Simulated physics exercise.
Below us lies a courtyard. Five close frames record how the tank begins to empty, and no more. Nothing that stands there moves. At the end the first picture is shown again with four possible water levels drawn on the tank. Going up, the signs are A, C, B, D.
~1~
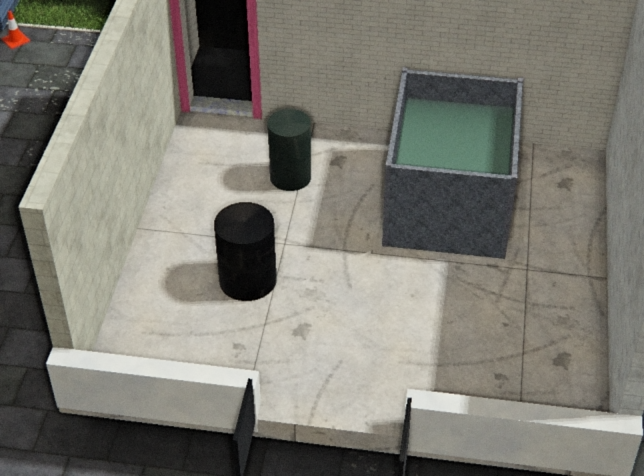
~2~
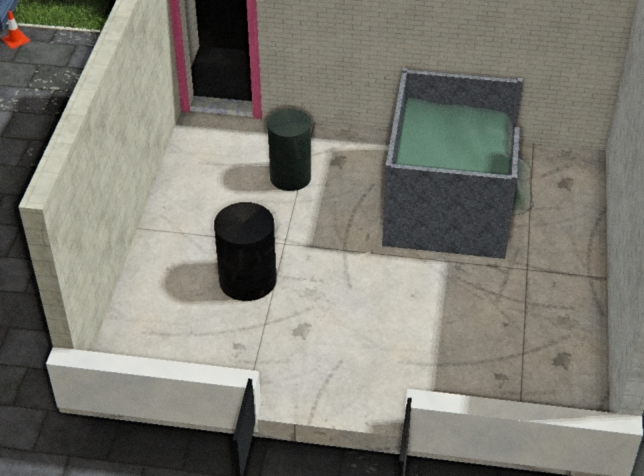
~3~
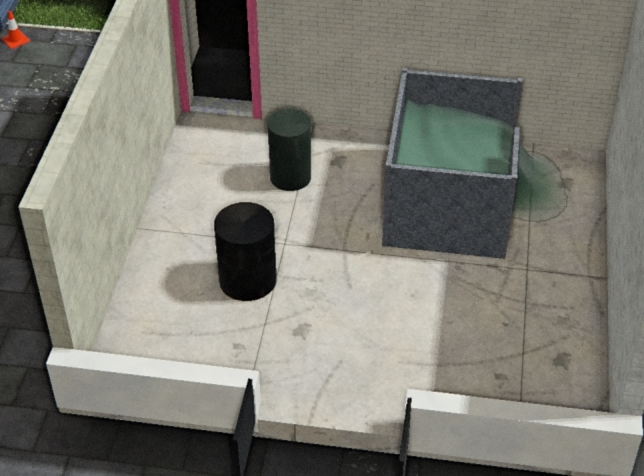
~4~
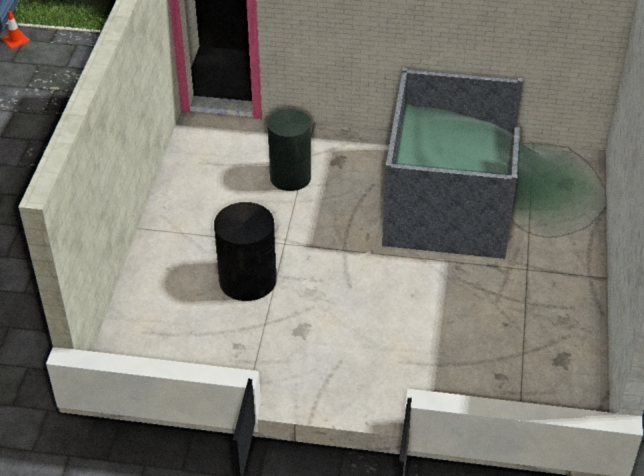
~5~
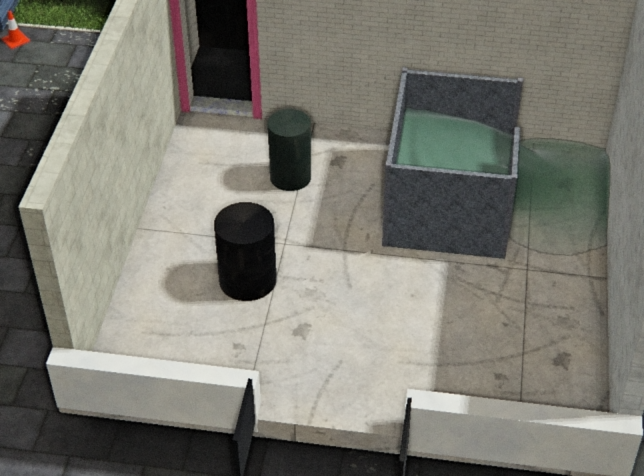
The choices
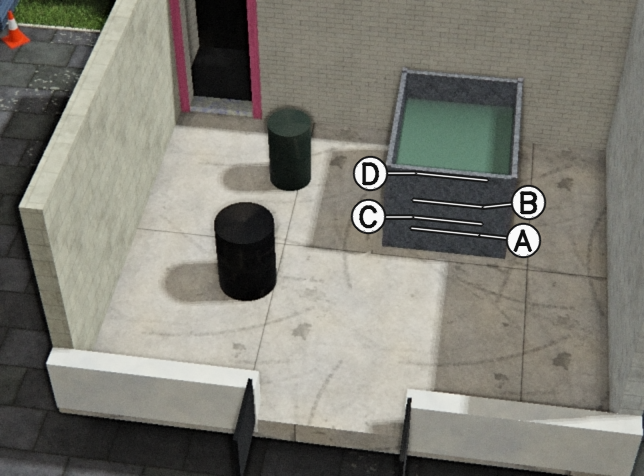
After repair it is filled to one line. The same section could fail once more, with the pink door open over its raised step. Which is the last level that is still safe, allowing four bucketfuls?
The answer is mark B.
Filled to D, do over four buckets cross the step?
Yes.
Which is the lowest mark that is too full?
D it is.
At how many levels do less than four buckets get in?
Three of the four.
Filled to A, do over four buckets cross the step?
No, not at all.
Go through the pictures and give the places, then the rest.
The first frame shows water in the tank at rest, its middle at (455, 146); foot of the pink doorway at (222, 114); open gate at (333, 377).
In the second frame, water covers 1 % of the ground, its front hidden from here.
In the third frame, 3 % of the ground under water, visible out to (553, 210).
In the fourth frame, 7 % of the ground under water, visible out to (601, 199).
In the fifth frame, 9 % of the ground under water, visible out to (606, 238).
In white, A at (445, 231); B at (448, 203); C at (446, 220); D at (450, 176); from the bottom up A, C, B, D.
Choosing A, nothing gets over.
Choosing B, a bucket or two gets in.
Choosing C, a splash gets over, under a bucket.
Choosing D, about 10 bucketfuls get in.
